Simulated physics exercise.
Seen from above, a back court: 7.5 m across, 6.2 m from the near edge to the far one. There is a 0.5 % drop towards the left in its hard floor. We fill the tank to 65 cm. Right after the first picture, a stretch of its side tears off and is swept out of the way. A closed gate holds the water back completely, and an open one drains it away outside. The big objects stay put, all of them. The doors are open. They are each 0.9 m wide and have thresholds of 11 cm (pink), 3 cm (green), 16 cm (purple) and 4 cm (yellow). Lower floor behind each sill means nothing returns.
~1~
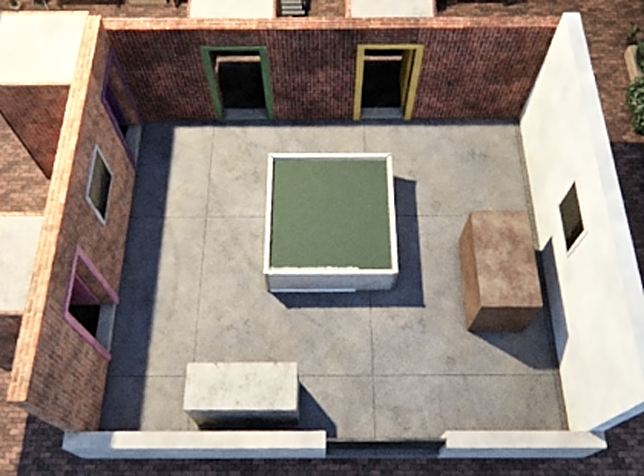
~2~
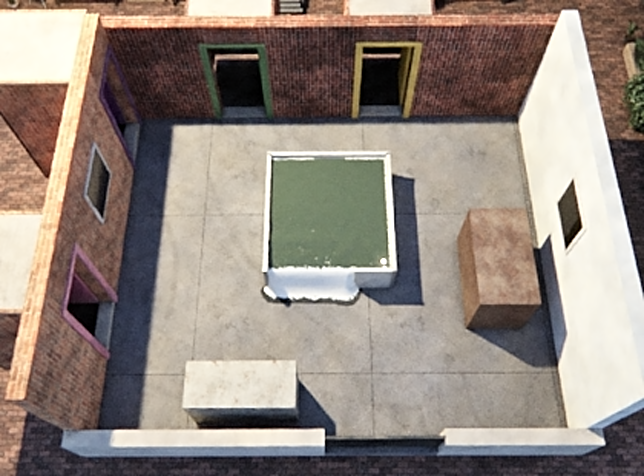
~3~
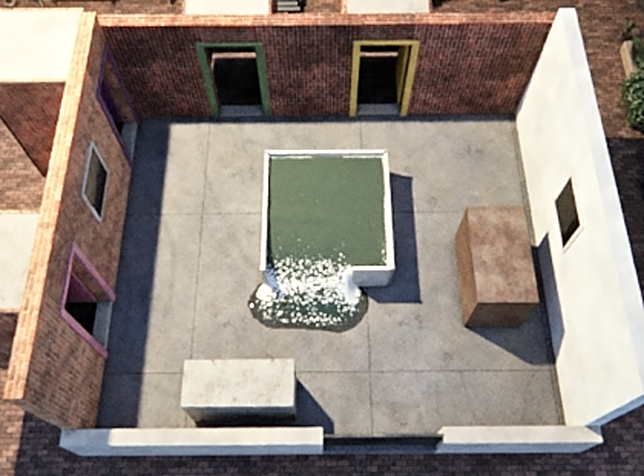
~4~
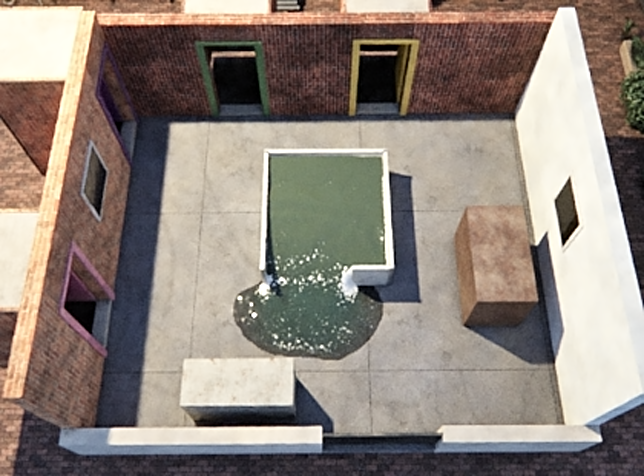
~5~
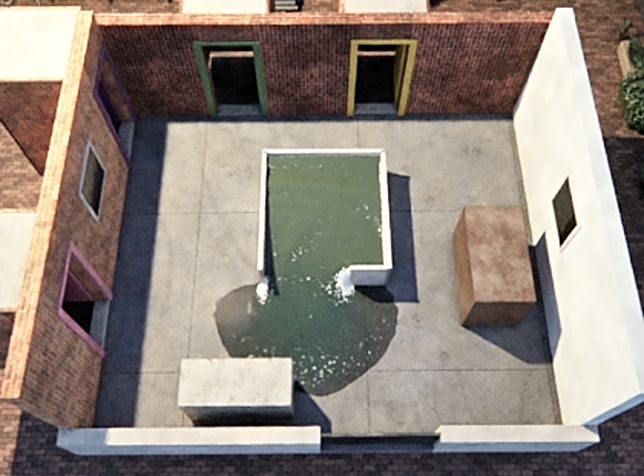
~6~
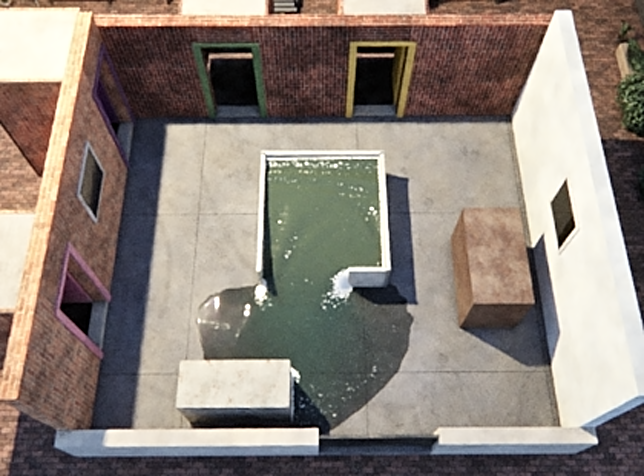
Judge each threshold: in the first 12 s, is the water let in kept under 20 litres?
In order: The pink door will overshoot the limit; the green door will overshoot the limit; the purple door will undershoot the limit; the yellow door will overshoot the limit.
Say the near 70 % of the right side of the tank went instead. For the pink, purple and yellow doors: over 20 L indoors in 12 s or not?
Compared with the limit, pink is lower, purple is lower and yellow is higher.
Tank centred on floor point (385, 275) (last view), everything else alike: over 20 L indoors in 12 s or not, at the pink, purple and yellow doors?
Lab note: Vs limit, pink door limit held; purple door limit held; yellow door limit held.
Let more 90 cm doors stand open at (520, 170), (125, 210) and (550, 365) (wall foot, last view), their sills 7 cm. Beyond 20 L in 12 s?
Per doorway, in order: Insufficient / insufficient / sufficient.
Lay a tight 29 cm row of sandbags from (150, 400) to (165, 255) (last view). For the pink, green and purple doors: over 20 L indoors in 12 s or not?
Against the limit, the pink door stays within it, the green door goes beyond it and the purple door stays within it.
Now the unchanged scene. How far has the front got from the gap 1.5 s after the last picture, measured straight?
I'd say around 4.6 m from the gap.
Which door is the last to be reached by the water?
The answer is the yellow door.
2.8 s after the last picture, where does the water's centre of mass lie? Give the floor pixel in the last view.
Balance point at about (301, 317).
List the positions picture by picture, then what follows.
Still water, 65 cm deep, in the tank at (330, 213), in the first picture.
The front is at (356, 296), 0.8 m from the gap at (311, 280); 0.4 m2 of floor is under water; 65 cm left at the back of the tank, in the second picture.
The front is at (355, 320), 1.0 m from the gap at (309, 279); 1.3 m2 of floor is under water; 65 cm left at the back of the tank, in the third picture.
The front is at (341, 353), 1.4 m from the gap at (309, 279); 2.5 m2 of floor is under water; 65 cm left at the back of the tank, in the fourth picture.
Water pours out at (307, 279) and has run 1.9 m, to (329, 389); typically 7 cm deep outside, 64 cm at the tank's back, in the fifth picture.
Water pours out at (305, 280) and has run 2.5 m, to (320, 428); typically 6 cm deep outside, 58 cm at the tank's back, in the sixth picture.
Then, 0.7 s after the last picture water covers 20 % of the floor and is deepest (44 cm) near (284, 370); pink door not reached, green door not reached, purple door not reached, yellow door not reached.
Then, 1.5 s after the last picture water covers 30 % of the floor and is deepest (38 cm) near (284, 370); pink door 21 cm at the sill, 4 L in, green door not reached, purple door not reached, yellow door not reached.
Then, 2.8 s after the last picture water covers 45 % of the floor and is deepest (26 cm) near (542, 435); pink door 22 cm at the sill, 77 L in, green door not reached, purple door not reached, yellow door not reached.
Then, 6.3 s after the last picture water covers 85 % of the floor and is deepest (17 cm) near (90, 438); pink door 11 cm at the sill, 143 L in, green door 8 cm at the sill, 9 L in, purple door 9 cm at the sill, 0 L in, yellow door 3 cm at the sill, 0 L in.
Then, 11.3 s after the last picture water covers 100 % of the floor and is deepest (10 cm) near (125, 192); pink door 9 cm at the sill, 144 L in, green door 10 cm at the sill, 76 L in, purple door 9 cm at the sill, 0 L in, yellow door 10 cm at the sill, 43 L in.
